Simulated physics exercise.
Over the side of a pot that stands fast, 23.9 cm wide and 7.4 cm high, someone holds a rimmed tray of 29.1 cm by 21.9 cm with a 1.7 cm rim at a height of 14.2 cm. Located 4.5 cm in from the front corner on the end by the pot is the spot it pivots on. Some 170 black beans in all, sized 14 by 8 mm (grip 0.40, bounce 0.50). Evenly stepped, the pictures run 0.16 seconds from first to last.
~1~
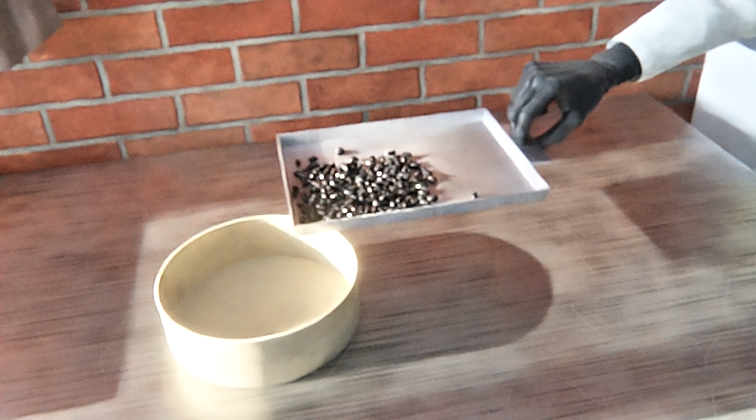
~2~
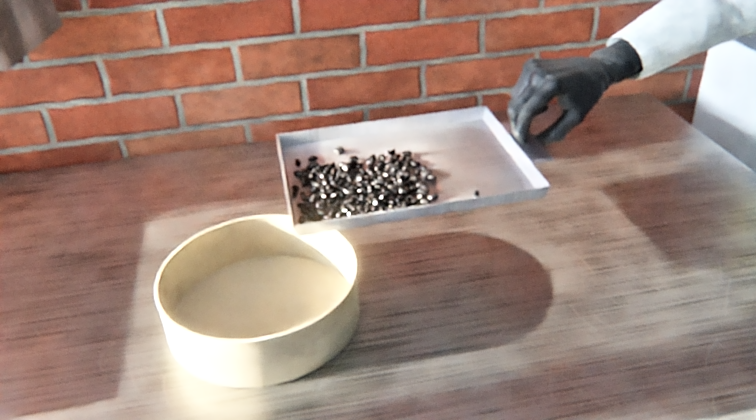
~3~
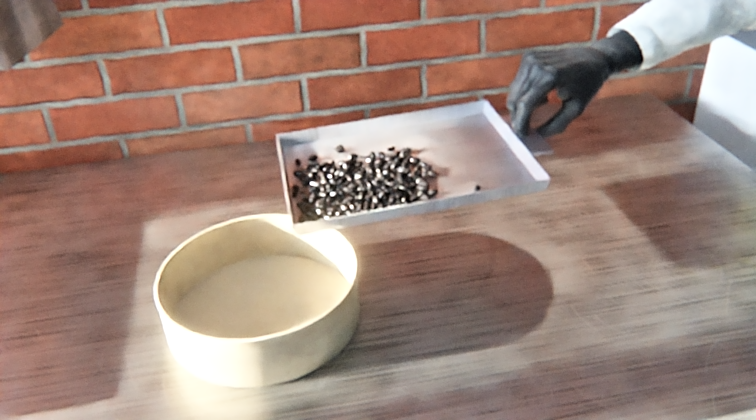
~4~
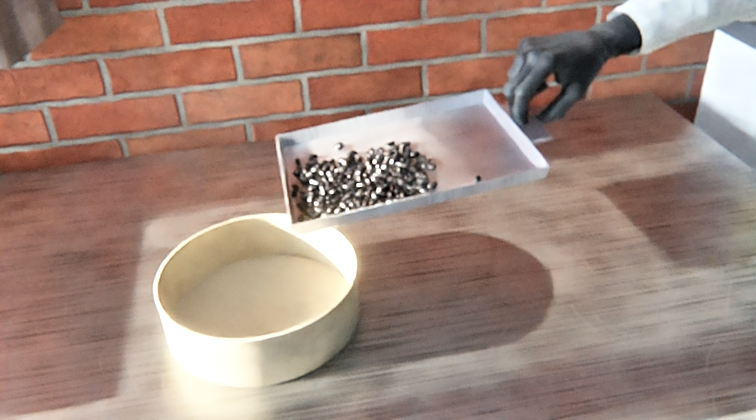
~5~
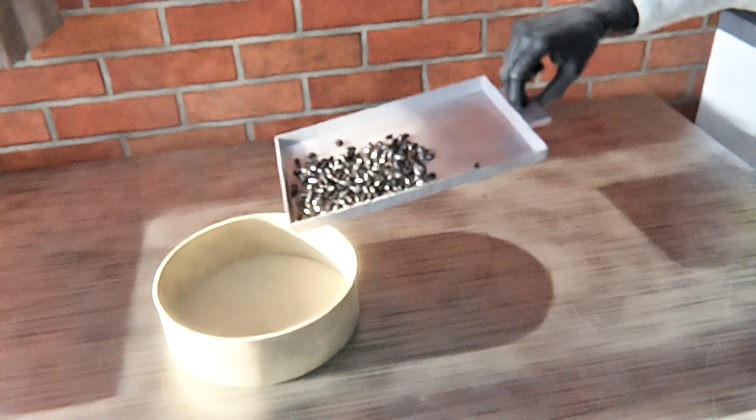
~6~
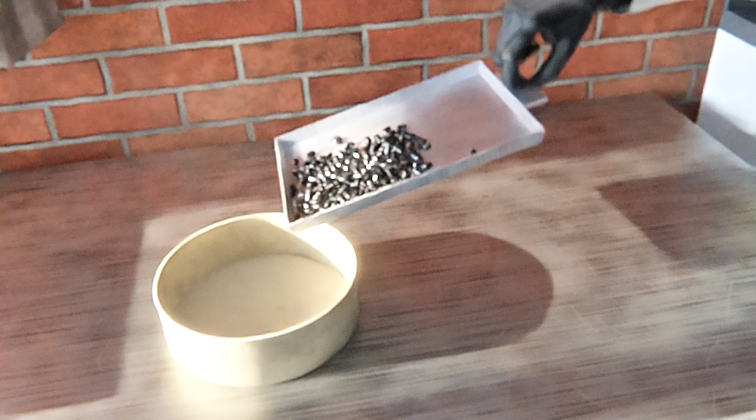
The footage shows a dark-gloved hand at the right end of a pale rimmed tray of black beans, raising that end gradually so the tray slopes down leftward toward a round cream pot, while the beans stay clustered.
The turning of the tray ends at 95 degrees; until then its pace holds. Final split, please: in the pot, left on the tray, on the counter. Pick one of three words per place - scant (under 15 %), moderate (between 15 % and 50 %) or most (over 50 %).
My call is pot: Most, tray: Scant, counter: Moderate.
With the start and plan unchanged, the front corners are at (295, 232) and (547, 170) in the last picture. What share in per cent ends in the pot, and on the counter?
Pot: 80, counter: 20.
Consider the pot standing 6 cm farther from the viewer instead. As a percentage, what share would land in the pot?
Then roughly 90 percent would land in it.
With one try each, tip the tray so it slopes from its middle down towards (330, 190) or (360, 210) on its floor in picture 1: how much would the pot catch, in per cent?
Estimate: Some 100 % and some 95 % respectively.
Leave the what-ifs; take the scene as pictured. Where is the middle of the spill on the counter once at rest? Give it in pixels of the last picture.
Roughly at pixel (257, 224) in the last view.
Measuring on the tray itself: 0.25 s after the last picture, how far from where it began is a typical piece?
Some 4 cm.
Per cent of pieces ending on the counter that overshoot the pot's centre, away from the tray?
I'd put it close to 50 per cent.
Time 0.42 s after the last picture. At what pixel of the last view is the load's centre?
Approx. (275, 192).
Then, 0.25 s after the last picture, tilt 56 degrees; the tray holds 100 %, the pot 0 %.
Then, 0.42 s after the last picture, tilt 83 degrees; the tray holds 70 %, the pot 5 %.
Then, 0.71 s after the last picture, tilt 95 degrees; the tray holds 0 %, the pot 70 %.
In the end, pot 70 %, tray 0 %, counter 30 %.
